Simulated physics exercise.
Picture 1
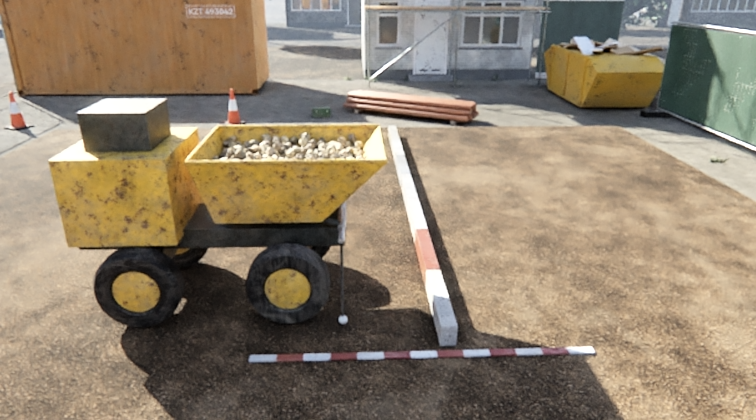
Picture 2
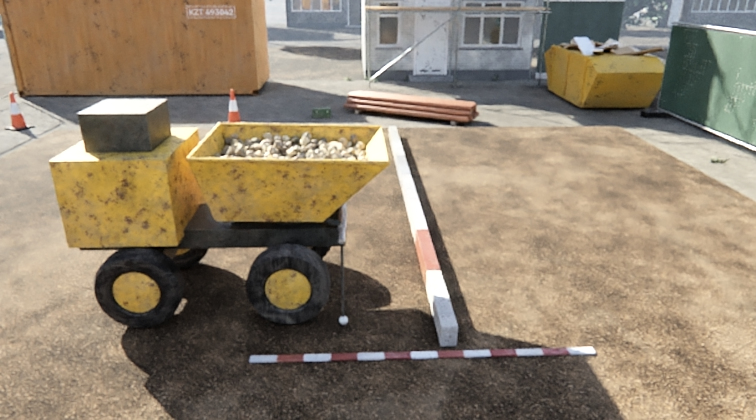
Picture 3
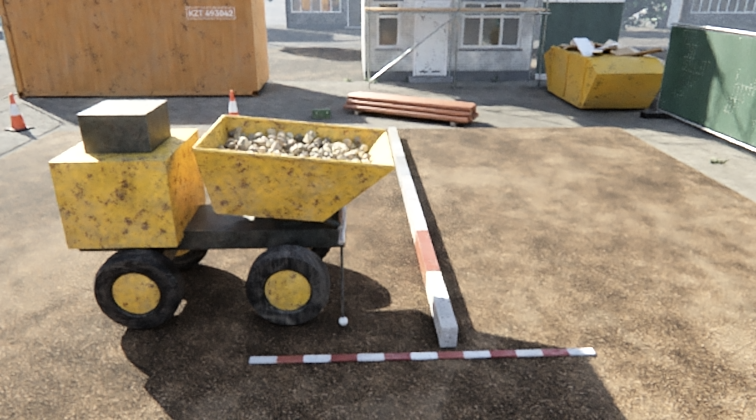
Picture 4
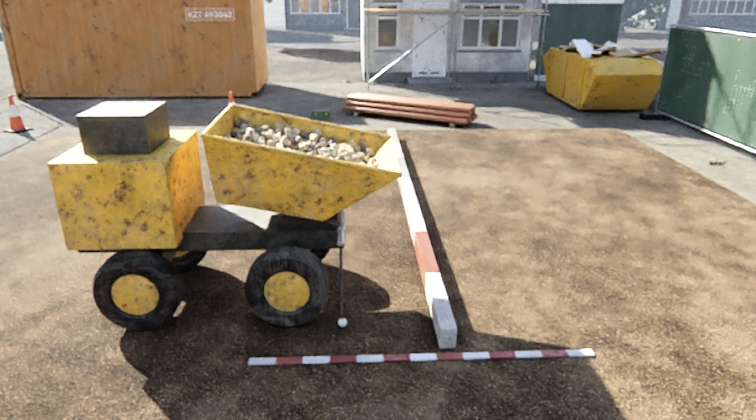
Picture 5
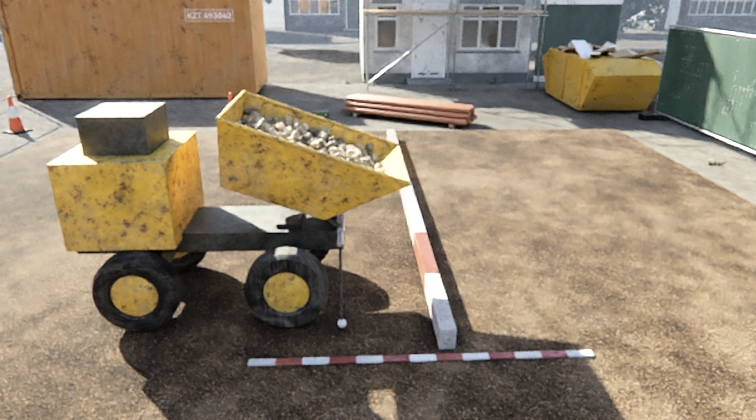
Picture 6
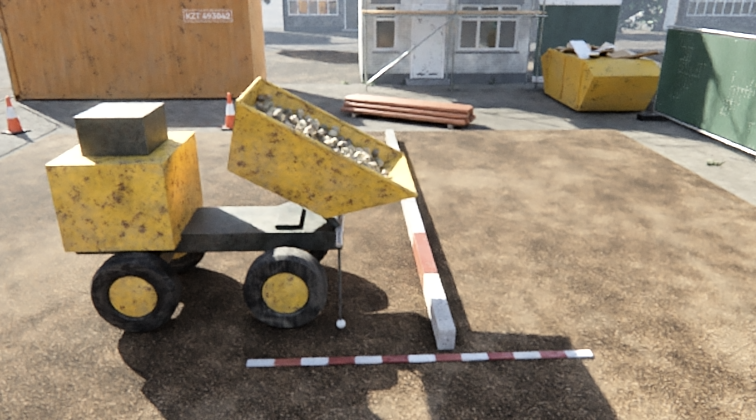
The yellow skip of a small dumper, heaped with pale broken rock, rose at its left end and tilted steadily down to the right while the dumper's wheels stayed in place.
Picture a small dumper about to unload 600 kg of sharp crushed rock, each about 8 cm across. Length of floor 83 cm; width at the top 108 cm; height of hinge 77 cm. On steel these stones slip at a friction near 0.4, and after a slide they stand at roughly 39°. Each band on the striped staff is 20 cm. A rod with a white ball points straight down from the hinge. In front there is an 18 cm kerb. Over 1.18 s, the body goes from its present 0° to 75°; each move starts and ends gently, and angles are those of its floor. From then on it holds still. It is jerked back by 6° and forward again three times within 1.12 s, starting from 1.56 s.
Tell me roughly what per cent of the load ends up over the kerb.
Around 95 out of 100.
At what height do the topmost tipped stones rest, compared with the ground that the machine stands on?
Roughly 46 cm above the ground.
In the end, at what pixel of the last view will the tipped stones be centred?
In the last view, about (475, 280).
A little later the floor is at 63°; 100 % in the body; the foremost stones are at (410, 206).
Then the floor is at 75°; 81 % in the body, 6 % on this side of the kerb, 13 % over the kerb; the foremost stones are at (476, 279).
Later still the floor is at 75°; 0 % in the body, 7 % on this side of the kerb, 93 % over the kerb; the foremost stones are at (625, 270).
In the end the floor is at 75°; 0 % in the body, 7 % on this side of the kerb, 93 % over the kerb; the foremost stones are at (625, 270).
